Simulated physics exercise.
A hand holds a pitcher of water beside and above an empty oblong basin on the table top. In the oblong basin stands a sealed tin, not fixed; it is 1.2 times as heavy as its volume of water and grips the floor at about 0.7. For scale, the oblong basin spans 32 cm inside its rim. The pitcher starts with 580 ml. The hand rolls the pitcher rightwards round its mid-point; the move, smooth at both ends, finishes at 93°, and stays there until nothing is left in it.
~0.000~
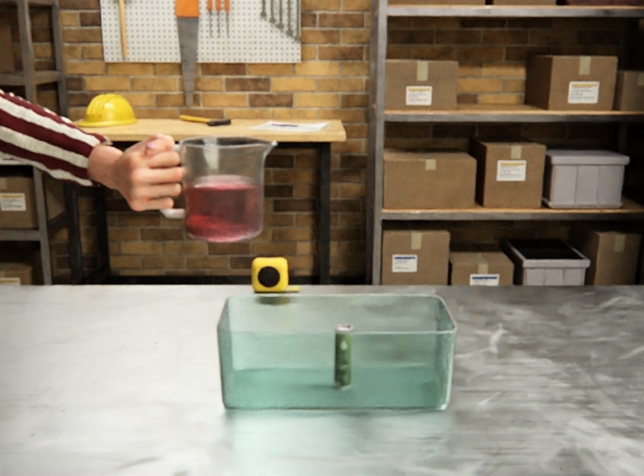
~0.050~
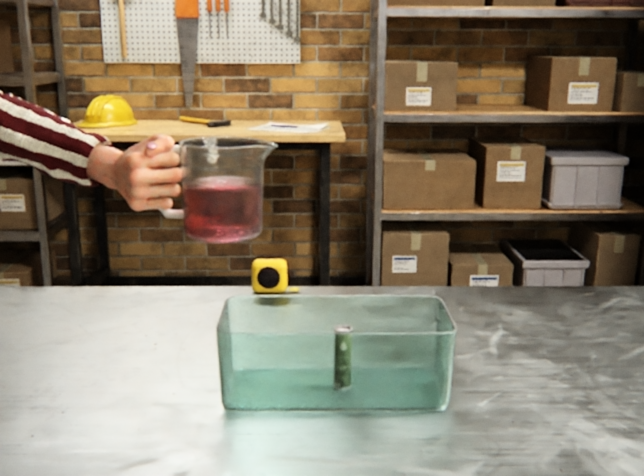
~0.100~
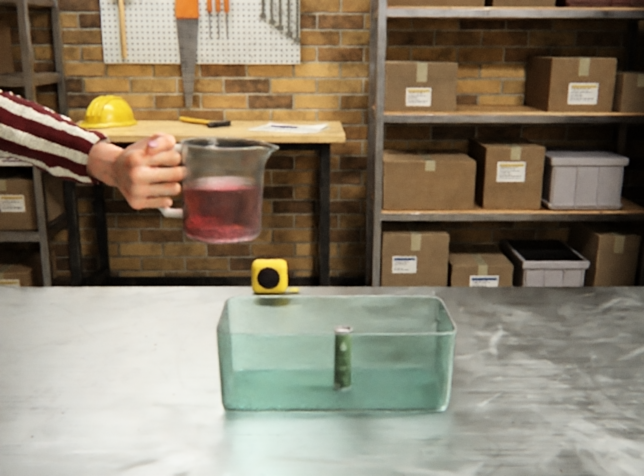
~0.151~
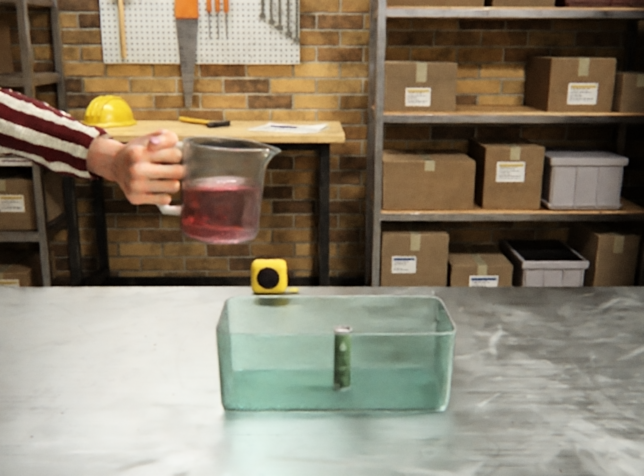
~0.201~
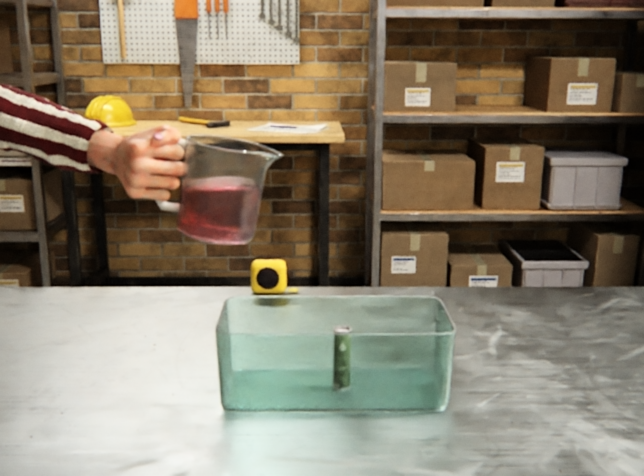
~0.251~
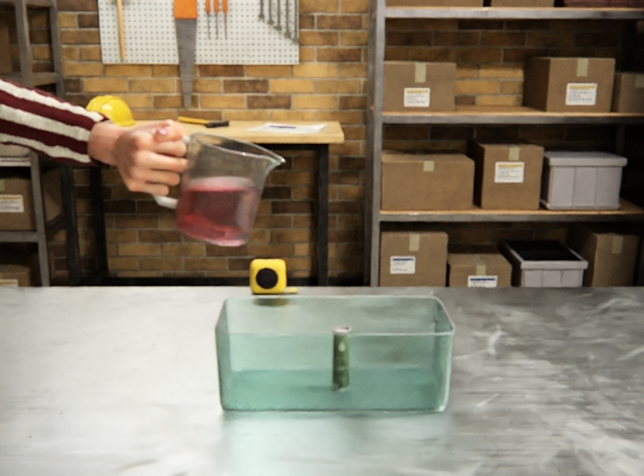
Hand in a striped sleeve slowly tilting a clear pitcher of pinkish-red liquid rightwards above a glass basin on a tabletop.
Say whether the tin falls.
It falls.
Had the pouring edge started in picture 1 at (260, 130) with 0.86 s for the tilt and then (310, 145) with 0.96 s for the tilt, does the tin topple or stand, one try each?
First it keeps standing; then it stays up.
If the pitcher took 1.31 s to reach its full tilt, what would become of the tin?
The tin goes over.
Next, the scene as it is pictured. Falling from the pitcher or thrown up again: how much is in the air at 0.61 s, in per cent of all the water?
Near 4 in a hundred.
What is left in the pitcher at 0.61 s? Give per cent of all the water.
Some 96 per cent.
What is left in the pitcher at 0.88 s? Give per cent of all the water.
Some 48 per cent.
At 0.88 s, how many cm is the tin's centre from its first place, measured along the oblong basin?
Some 1 cm.
By 0.61 s the tilt is 66° and 96 per cent is still to pour; the tin stands where it began.
By 0.88 s the tilt is 91° and 49 per cent is still to pour; the tin stands 1 cm from where it began.
By 1.16 s the tilt is 93° and 16 per cent is still to pour; the tin lies on its side.
By 1.46 s the tilt is 93° and 6 per cent is still to pour; the tin lies on its side.
At rest the tin lies on its side.
